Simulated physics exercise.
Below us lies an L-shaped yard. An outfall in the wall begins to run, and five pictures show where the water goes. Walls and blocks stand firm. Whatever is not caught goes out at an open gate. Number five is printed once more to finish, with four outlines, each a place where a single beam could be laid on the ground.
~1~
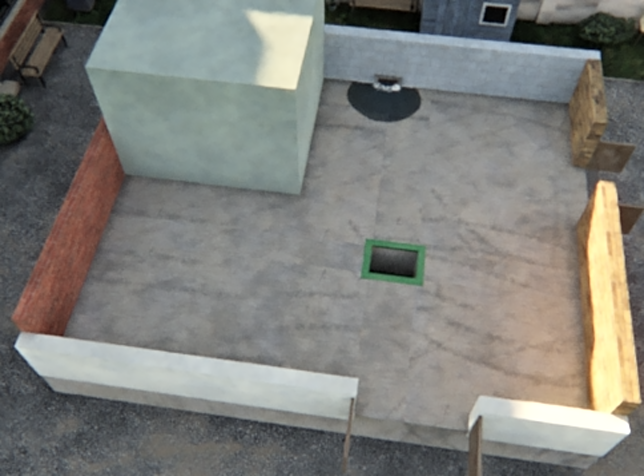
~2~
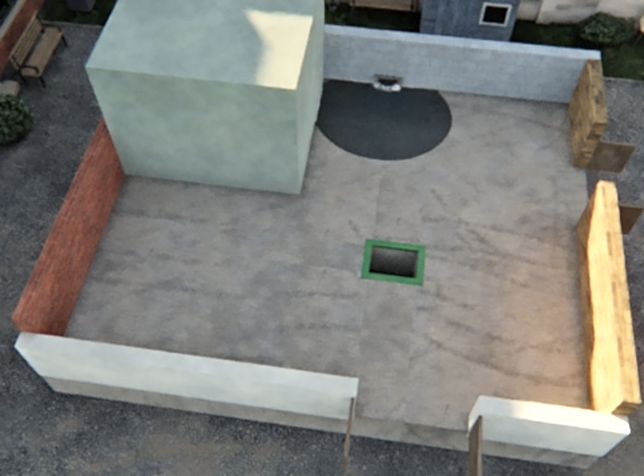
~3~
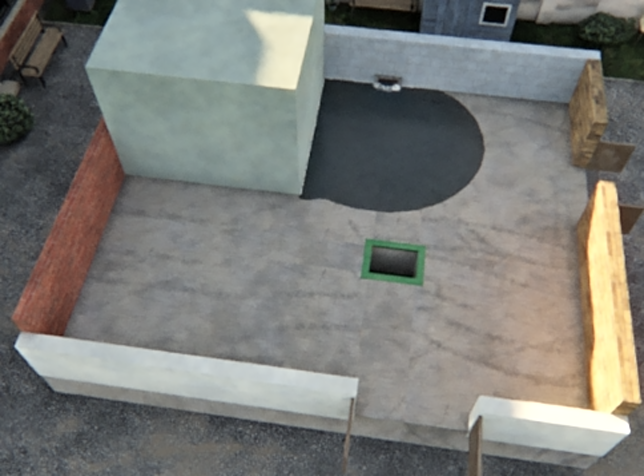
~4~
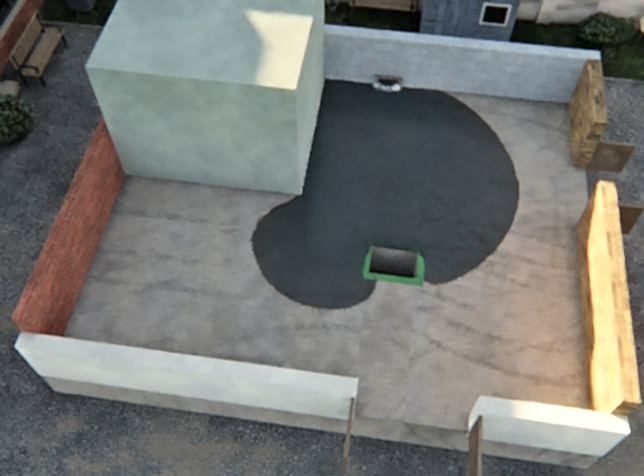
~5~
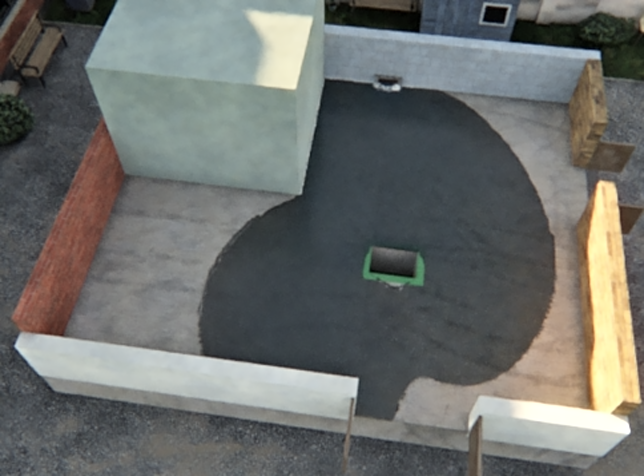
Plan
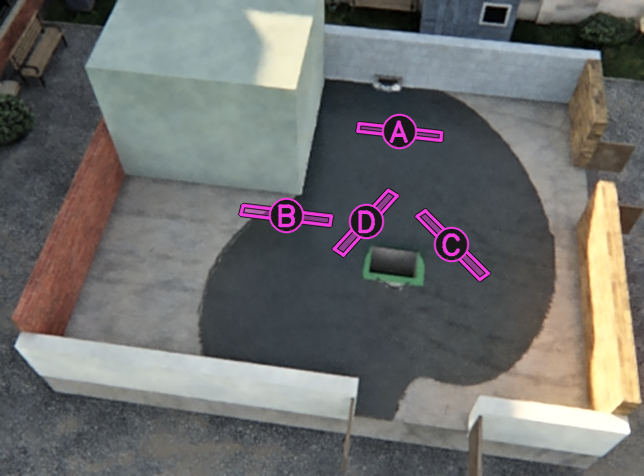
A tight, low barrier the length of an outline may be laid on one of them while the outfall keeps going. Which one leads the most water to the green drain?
The best place is B.
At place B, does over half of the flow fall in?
No, it does not.
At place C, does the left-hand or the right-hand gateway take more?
The left one.
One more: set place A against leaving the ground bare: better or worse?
It is worse.
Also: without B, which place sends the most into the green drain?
C.
On the marked copy, A from (358, 127) to (441, 136); B from (241, 209) to (330, 220); C from (421, 213) to (484, 276); D from (338, 252) to (392, 193).
Choosing A, about 17 % of the stream goes into the green drain, about 77 % out by the gates.
Choosing B, about 42 % of the stream goes into the green drain, about 53 % out by the gates.
Choosing C, about 26 % of the stream goes into the green drain, about 67 % out by the gates.
Choosing D, about 12 % of the stream goes into the green drain, about 80 % out by the gates.
